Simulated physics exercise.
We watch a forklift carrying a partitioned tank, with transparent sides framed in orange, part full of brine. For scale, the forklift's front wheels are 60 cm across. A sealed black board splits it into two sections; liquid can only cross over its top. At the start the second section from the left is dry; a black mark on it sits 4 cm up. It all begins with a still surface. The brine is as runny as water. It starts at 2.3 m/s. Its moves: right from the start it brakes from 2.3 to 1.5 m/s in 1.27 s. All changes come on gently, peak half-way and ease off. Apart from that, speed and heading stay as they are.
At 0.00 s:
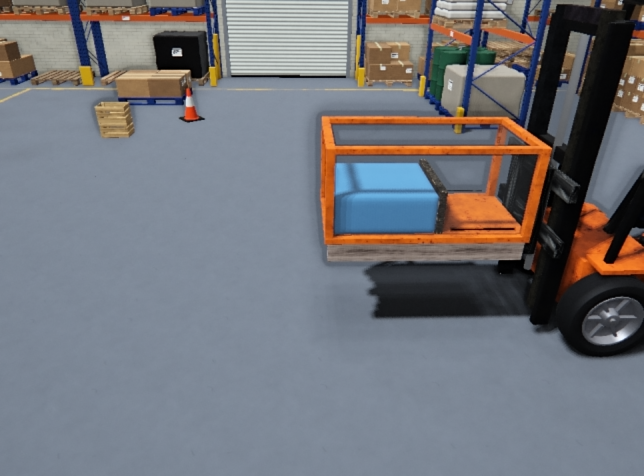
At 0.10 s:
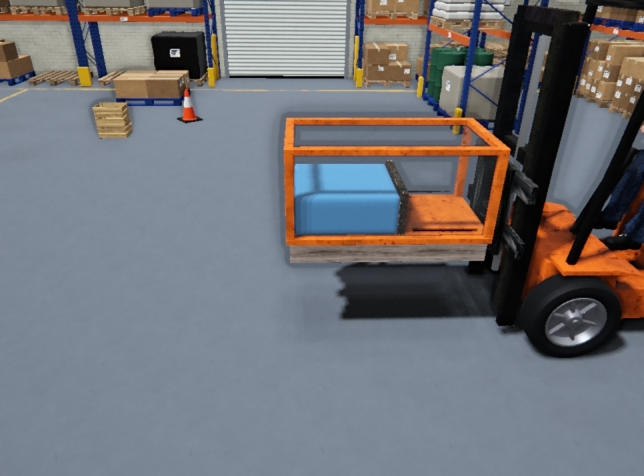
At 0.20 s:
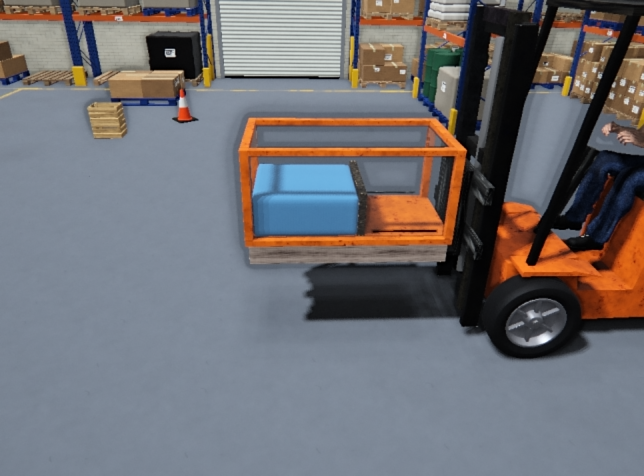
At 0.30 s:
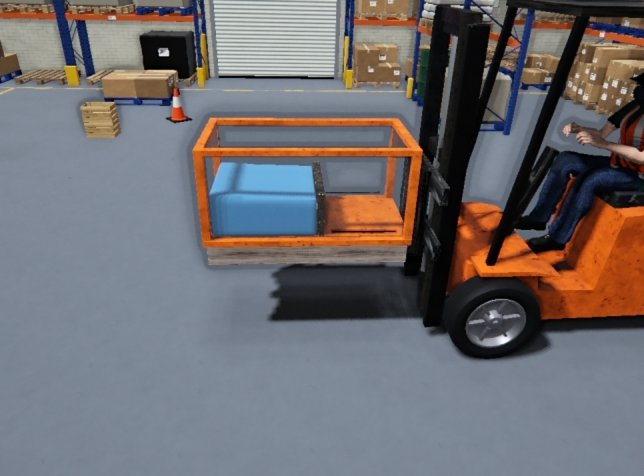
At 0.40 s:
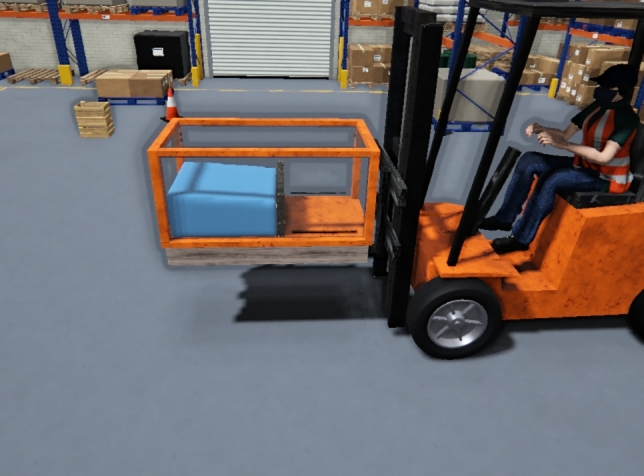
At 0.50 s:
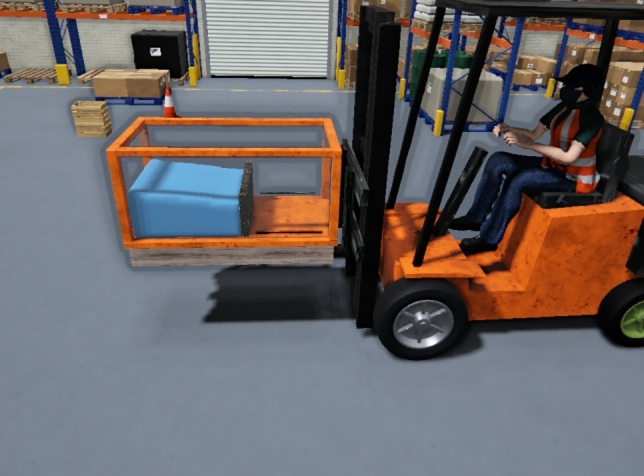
An orange forklift carrying an orange-framed clear tank with blue liquid in its left section rolled left across a warehouse floor, and its seated driver in a safety vest gradually came into view.
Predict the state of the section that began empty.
At rest it is dry.
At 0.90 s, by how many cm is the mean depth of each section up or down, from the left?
In cm: 0, 0.
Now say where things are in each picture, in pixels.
Sections from the left stand at (375, 166), dry; board top at (444, 193); the front is on the left, levels are read along the far wall; a wheel hub at (616, 326), in the first frame.
Sections from the left stand at (341, 166), dry, in the second frame.
Sections from the left stand at (304, 167), dry, in the third frame.
Sections from the left stand at (266, 167), dry, in the fourth frame.
Sections from the left stand at (230, 167), dry, in the fifth frame.
Sections from the left stand at (197, 167), dry; a wheel hub at (425, 329), in the sixth frame.
Then, 0.90 s in, left to right it is 27, 0 cm deep.
Then, 1.30 s in, left to right it is 27, 0 cm deep.
Then, 1.80 s in, left to right it is 27, 0 cm deep.
Then, 4.26 s in, left to right it is 27, 0 cm deep.
